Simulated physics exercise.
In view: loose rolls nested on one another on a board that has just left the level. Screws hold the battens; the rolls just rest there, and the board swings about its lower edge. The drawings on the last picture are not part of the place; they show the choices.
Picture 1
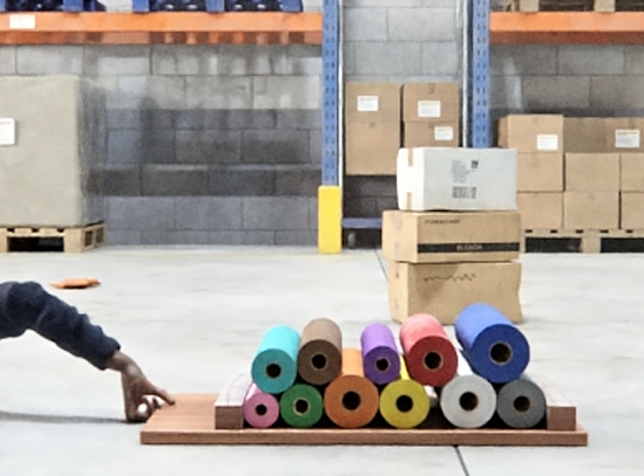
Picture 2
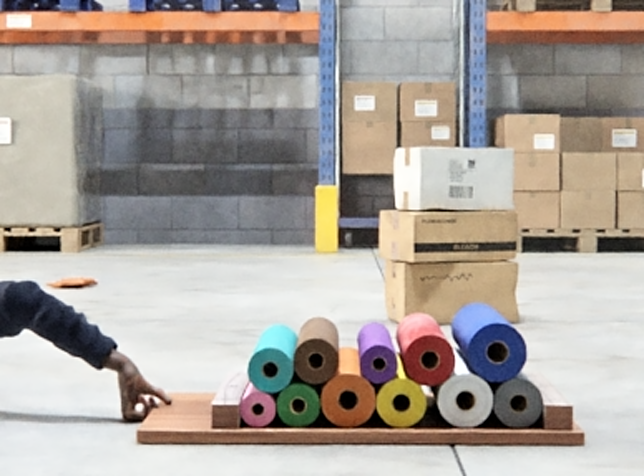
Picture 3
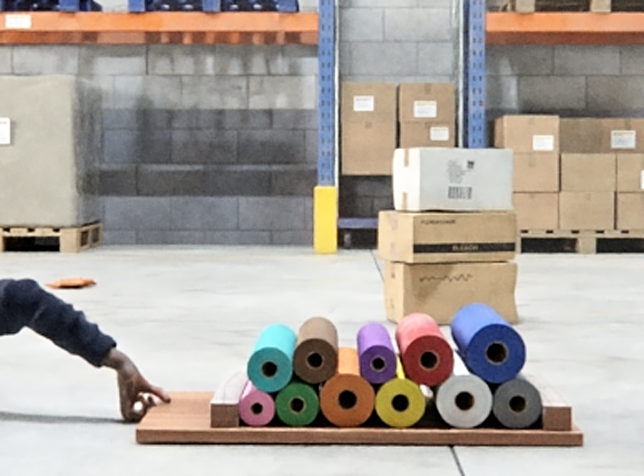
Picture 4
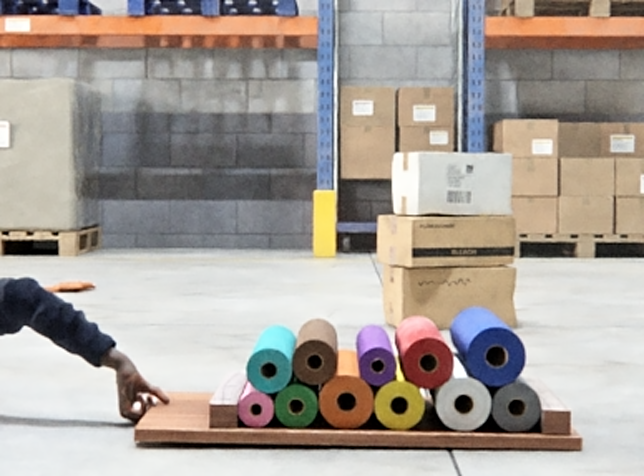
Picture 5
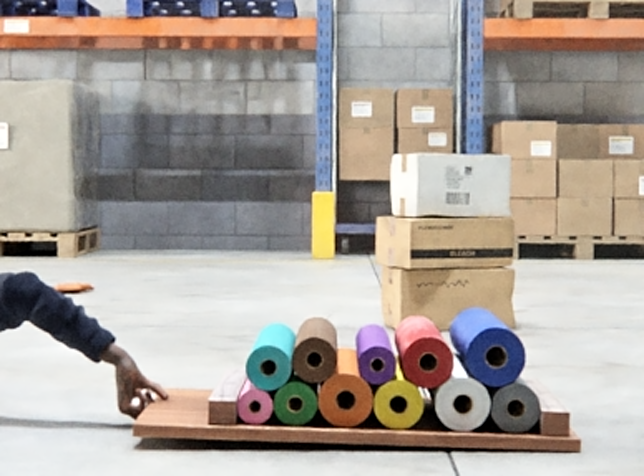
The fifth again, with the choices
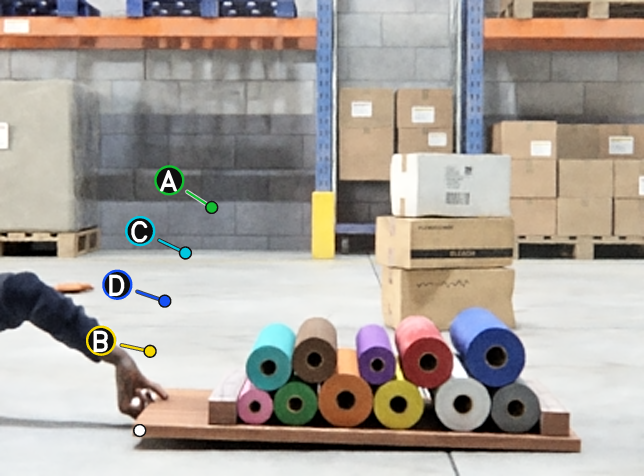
In a warehouse, a hand slightly raises the left end of a board holding colourful rolls.
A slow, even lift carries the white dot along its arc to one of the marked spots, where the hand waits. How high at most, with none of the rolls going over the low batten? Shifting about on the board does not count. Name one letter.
Up to D.
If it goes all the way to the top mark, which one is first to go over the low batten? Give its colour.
The blue one.
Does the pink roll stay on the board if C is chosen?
The pink roll: Yes.
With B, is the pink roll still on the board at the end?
Yes, with B.
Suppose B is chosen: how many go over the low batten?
At B the number is none.
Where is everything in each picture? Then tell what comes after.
Red roll (433, 361); blue roll (500, 353); brown roll (319, 361), in the first picture.
Brown roll (316, 361); purple roll (379, 364), in the second picture.
Board (358, 405); pink roll (257, 408); green roll (297, 405); blue roll (497, 353), in the third picture.
Board (357, 407); pink roll (256, 409); green roll (296, 406), in the fourth picture.
Board (356, 405); pink roll (255, 406); green roll (296, 404), in the fifth picture.
On the marked copy, A at (212, 208); B at (150, 352); C at (185, 253); D at (165, 301); the white dot at (140, 430).
Taking D. A third of the way, board at 14°.
Two thirds of the way, board at 19°.
When it is over, board at 19°, none over the low batten.
As for the rest, A one over the low batten (blue); B none over the low batten; C one over the low batten (blue).
